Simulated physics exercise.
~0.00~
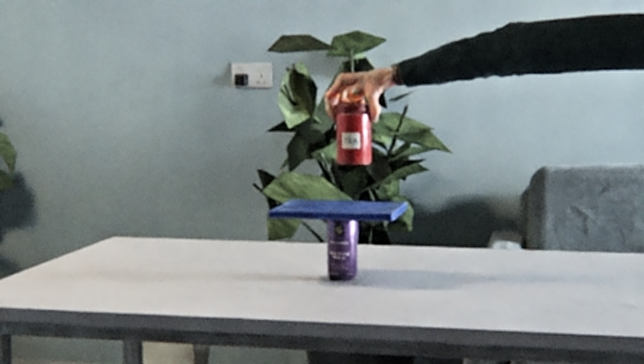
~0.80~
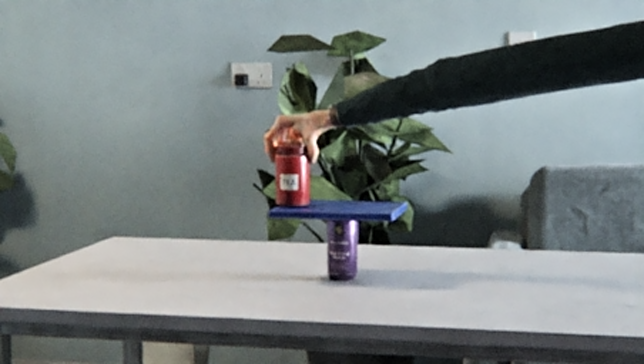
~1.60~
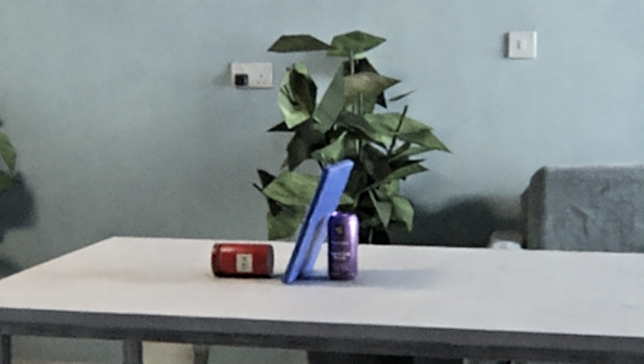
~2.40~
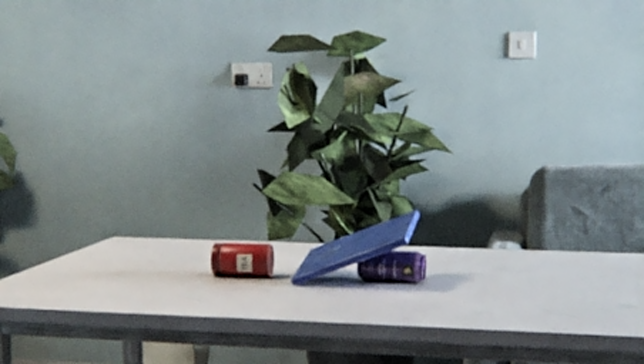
On a white table, a hand sets a red jar on a blue lid's left end; lid, jar and purple can all topple.
